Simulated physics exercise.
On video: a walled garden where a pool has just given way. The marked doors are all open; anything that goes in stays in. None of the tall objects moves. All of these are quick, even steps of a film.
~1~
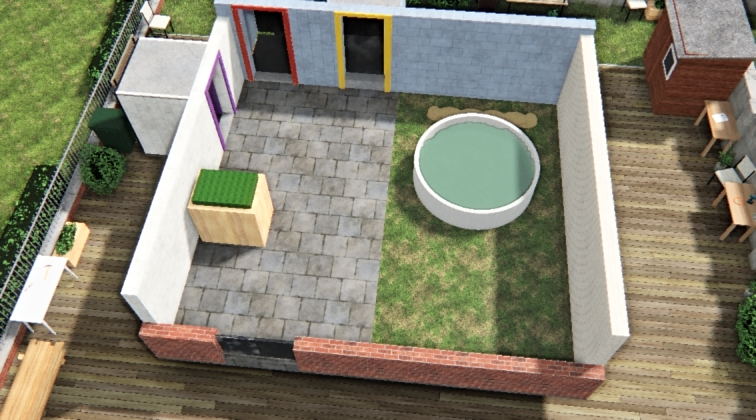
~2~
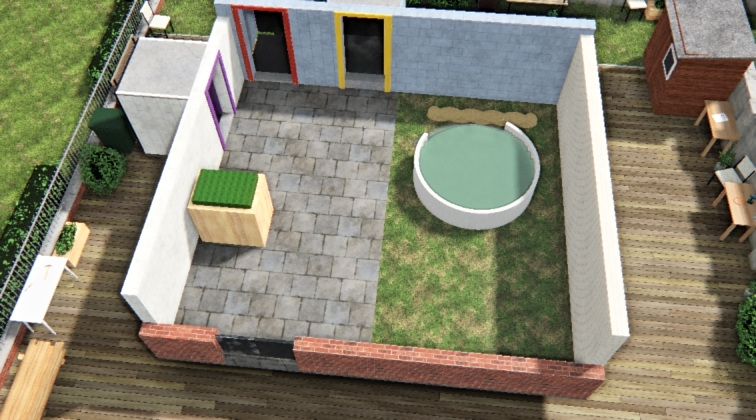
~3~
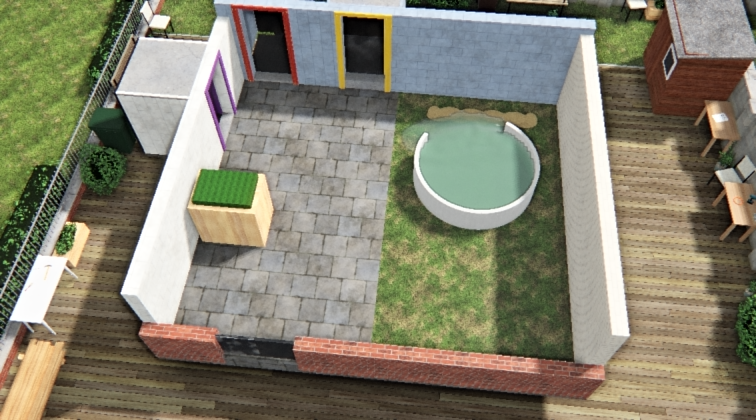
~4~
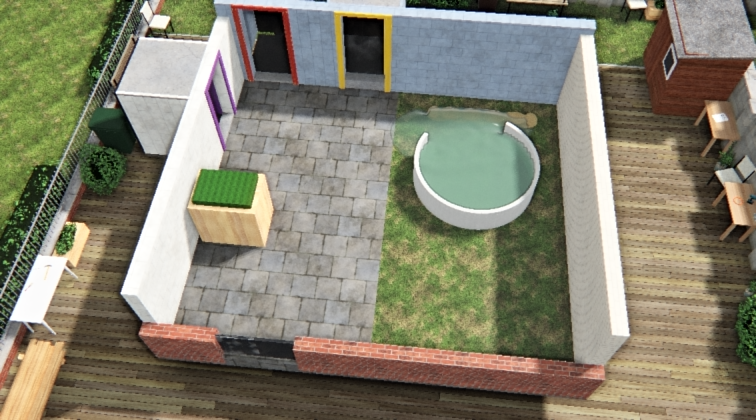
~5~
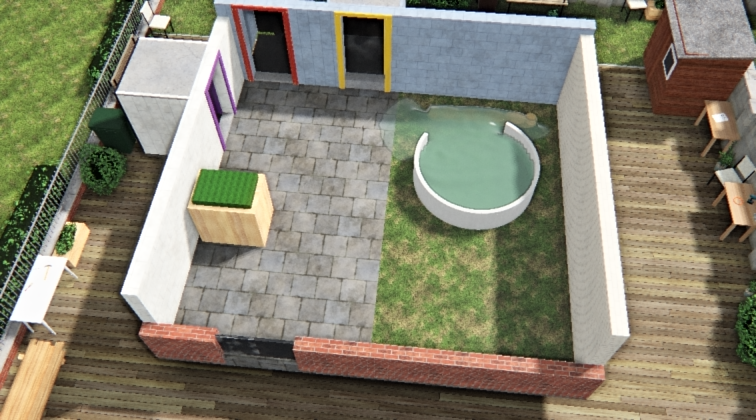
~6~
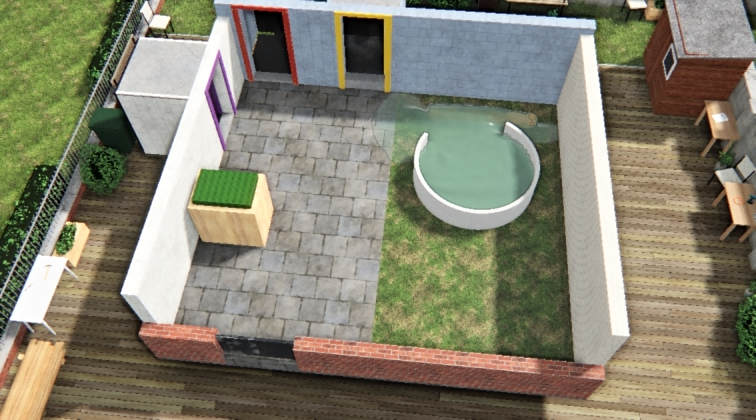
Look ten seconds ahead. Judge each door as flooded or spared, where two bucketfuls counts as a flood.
The yellow door is spared, the purple door is flooded, the red door is flooded.
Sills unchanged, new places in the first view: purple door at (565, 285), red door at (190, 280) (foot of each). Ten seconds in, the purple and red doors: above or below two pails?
I'd say the purple door remains short of it and the red door remains short of it.
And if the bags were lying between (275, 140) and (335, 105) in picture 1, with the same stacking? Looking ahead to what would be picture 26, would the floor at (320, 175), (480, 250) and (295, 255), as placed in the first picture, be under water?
Reading the three places in turn gives drenched, bare, bare.
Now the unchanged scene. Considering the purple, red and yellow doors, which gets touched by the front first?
The one in yellow.
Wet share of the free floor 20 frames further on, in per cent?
I'd say 45 per cent.
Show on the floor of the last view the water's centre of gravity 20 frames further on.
Roughly (430, 146).
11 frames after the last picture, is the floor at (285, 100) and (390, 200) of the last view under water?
Point one: Swamped. Point two: Unflooded.
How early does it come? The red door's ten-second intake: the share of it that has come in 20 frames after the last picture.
About 5 %.
A moment on, water covers 20 % of the floor; the yellow door wet at the sill, nothing in, the purple door not reached, the red door not reached.
Next, water covers 30 % of the floor; the yellow door wet at the sill, nothing in, the purple door not reached, the red door wet at the sill, nothing in.
Then, water covers 45 % of the floor; the yellow door wet at the sill, nothing in, the purple door under two buckets in, the red door under two buckets in.
Later, water covers 60 % of the floor; the yellow door wet at the sill, nothing in, the purple door over two buckets in, the red door over two buckets in.
In the end, water covers 80 % of the floor; the yellow door wet at the sill, nothing in, the purple door over two buckets in, the red door over two buckets in.
